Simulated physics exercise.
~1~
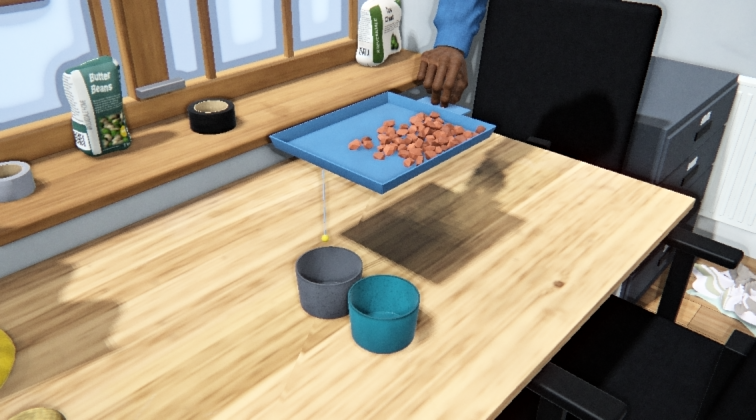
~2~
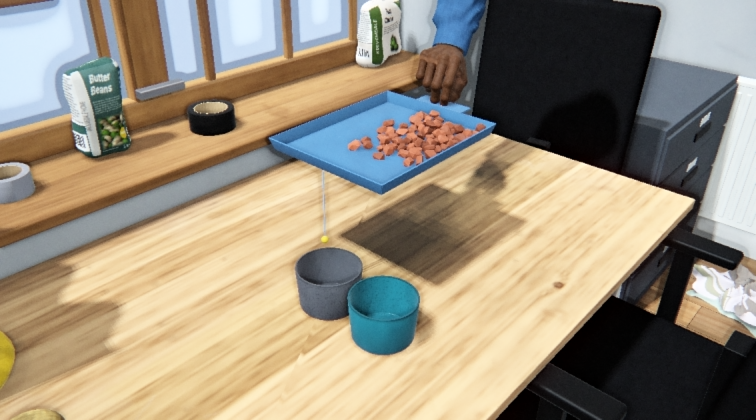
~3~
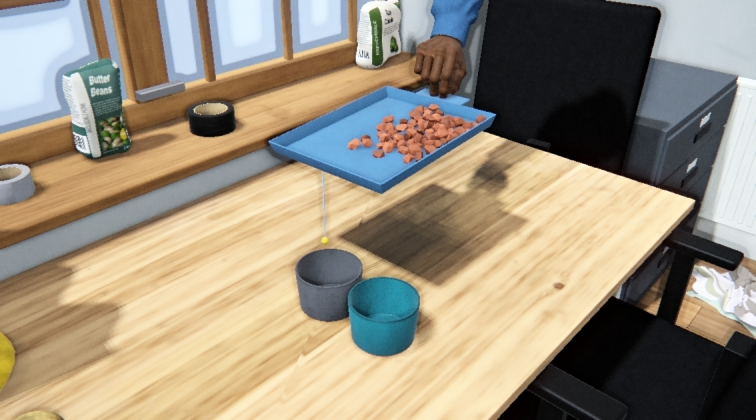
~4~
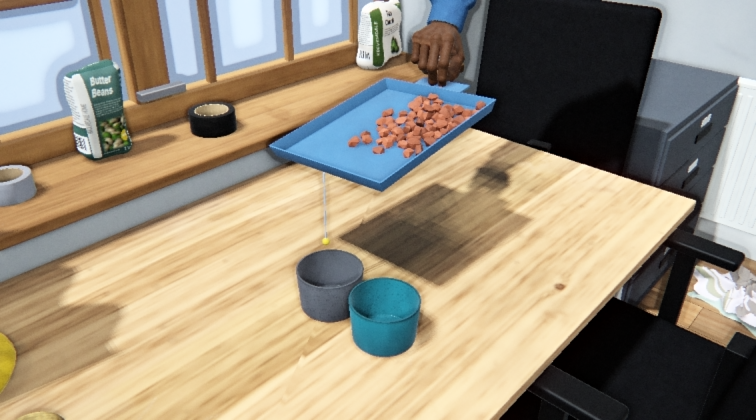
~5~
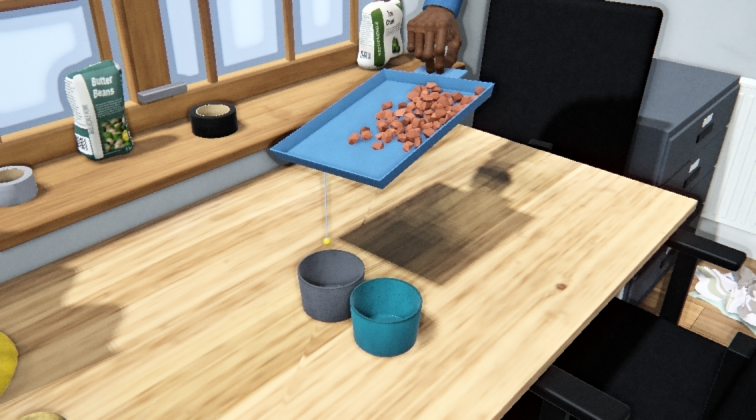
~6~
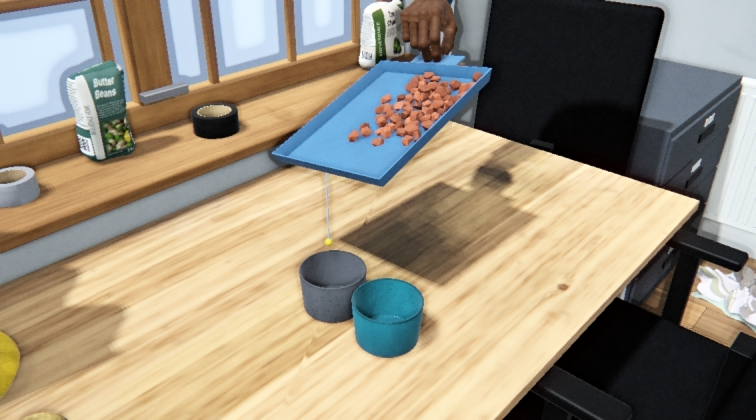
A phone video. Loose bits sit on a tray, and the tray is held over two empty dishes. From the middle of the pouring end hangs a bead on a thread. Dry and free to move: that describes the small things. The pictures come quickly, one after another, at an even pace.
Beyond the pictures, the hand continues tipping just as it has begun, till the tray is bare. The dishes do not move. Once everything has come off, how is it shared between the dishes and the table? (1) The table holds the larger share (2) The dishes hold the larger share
Answer: 1.
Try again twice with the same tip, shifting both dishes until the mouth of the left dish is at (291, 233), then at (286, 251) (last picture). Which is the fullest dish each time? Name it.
Well, first the dish at left, then the dish at left.
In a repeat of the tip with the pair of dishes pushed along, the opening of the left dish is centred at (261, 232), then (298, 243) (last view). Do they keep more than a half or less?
Well, it comes to a greater portion at first and a lesser portion after that.
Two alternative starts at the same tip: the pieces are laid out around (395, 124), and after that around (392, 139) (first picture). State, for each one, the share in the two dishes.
Try 1: 0 %; try 2: 0 %.
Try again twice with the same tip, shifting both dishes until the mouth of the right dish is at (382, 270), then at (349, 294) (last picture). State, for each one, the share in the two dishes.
It works out to 0 percent and then 10 percent.
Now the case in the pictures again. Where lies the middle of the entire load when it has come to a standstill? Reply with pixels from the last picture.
Around (252, 267).
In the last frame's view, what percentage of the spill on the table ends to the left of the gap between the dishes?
Estimate: About 100 percent.
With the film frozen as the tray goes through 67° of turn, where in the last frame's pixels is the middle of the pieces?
The load is centred about (295, 160).
Just after the last frame, tray tipped steeply; the larger part on the tray; roughly a quarter in the air.
A moment on, tray tipped past a quarter turn; almost all outside both; about a tenth in the air.
Further on, tray tipped past a quarter turn; every one outside both.
When it is over, tray tipped past a quarter turn; not one in the right dish; not one in the left dish; every one outside both.
